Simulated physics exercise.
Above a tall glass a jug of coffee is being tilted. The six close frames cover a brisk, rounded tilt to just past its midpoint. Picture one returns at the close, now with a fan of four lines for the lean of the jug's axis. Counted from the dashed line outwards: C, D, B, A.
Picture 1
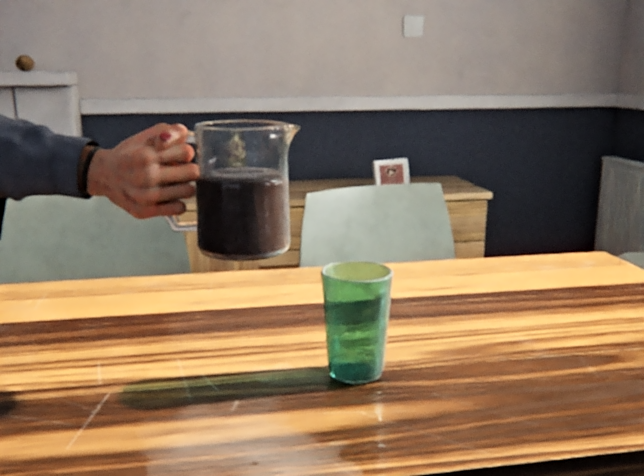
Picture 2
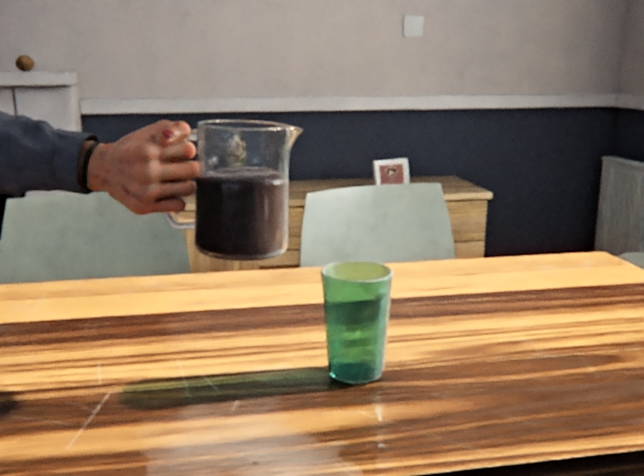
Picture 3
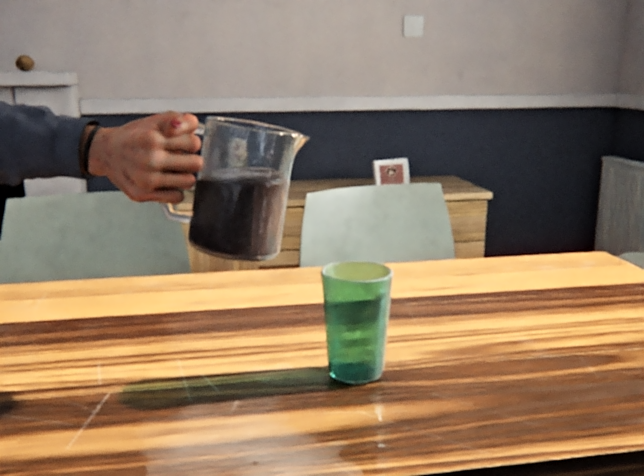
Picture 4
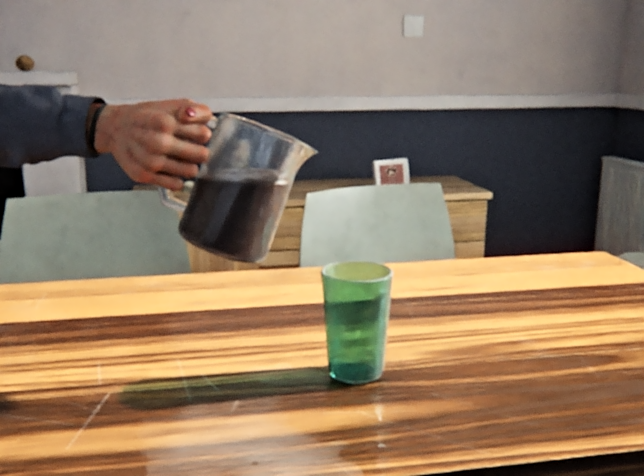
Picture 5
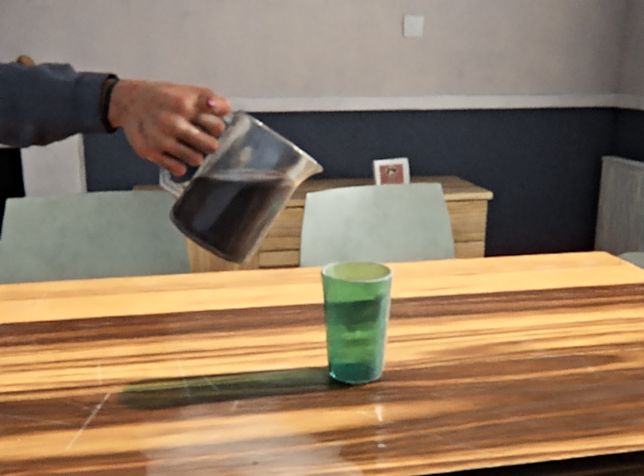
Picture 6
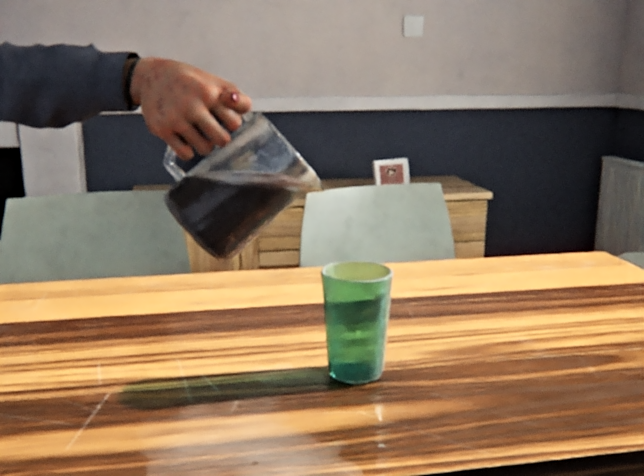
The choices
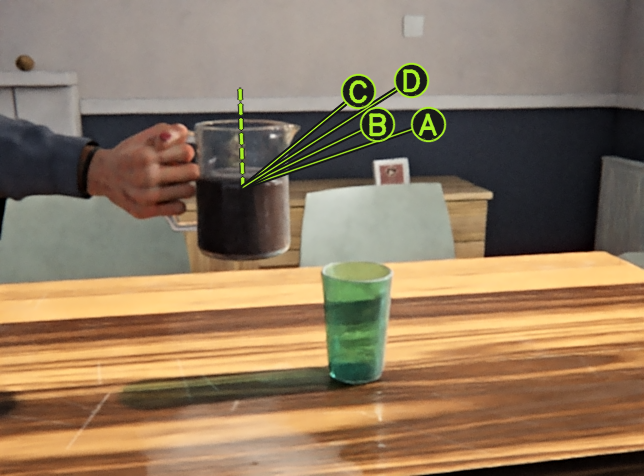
A hand in a dark blue sleeve holds a clear glass jug of dark coffee above a striped wooden table, seen from a still, level view across a room. A tall green glass stands on the table to the right of the jug, with pale chairs, a wooden cabinet and a grey and navy wall behind. Starting upright, the jug tilts steadily rightward as the hand rises and turns over it.
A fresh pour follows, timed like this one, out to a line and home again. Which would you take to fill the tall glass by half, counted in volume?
The best tilt is A.
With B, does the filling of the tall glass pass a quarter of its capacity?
Yes.
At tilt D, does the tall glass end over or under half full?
Under half.
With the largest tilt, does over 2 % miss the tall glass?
No, it does not.
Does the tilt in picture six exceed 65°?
No, it does not.
On the marked copy, A at (412, 129); B at (361, 130); C at (345, 102); D at (396, 89).
Choosing A, the tall glass ends with about 51 % of what it can hold.
Choosing B, the tall glass ends with about 32 % of what it can hold.
Choosing C, the tall glass ends with about 7 % of what it can hold.
Choosing D, the tall glass ends with about 17 % of what it can hold.
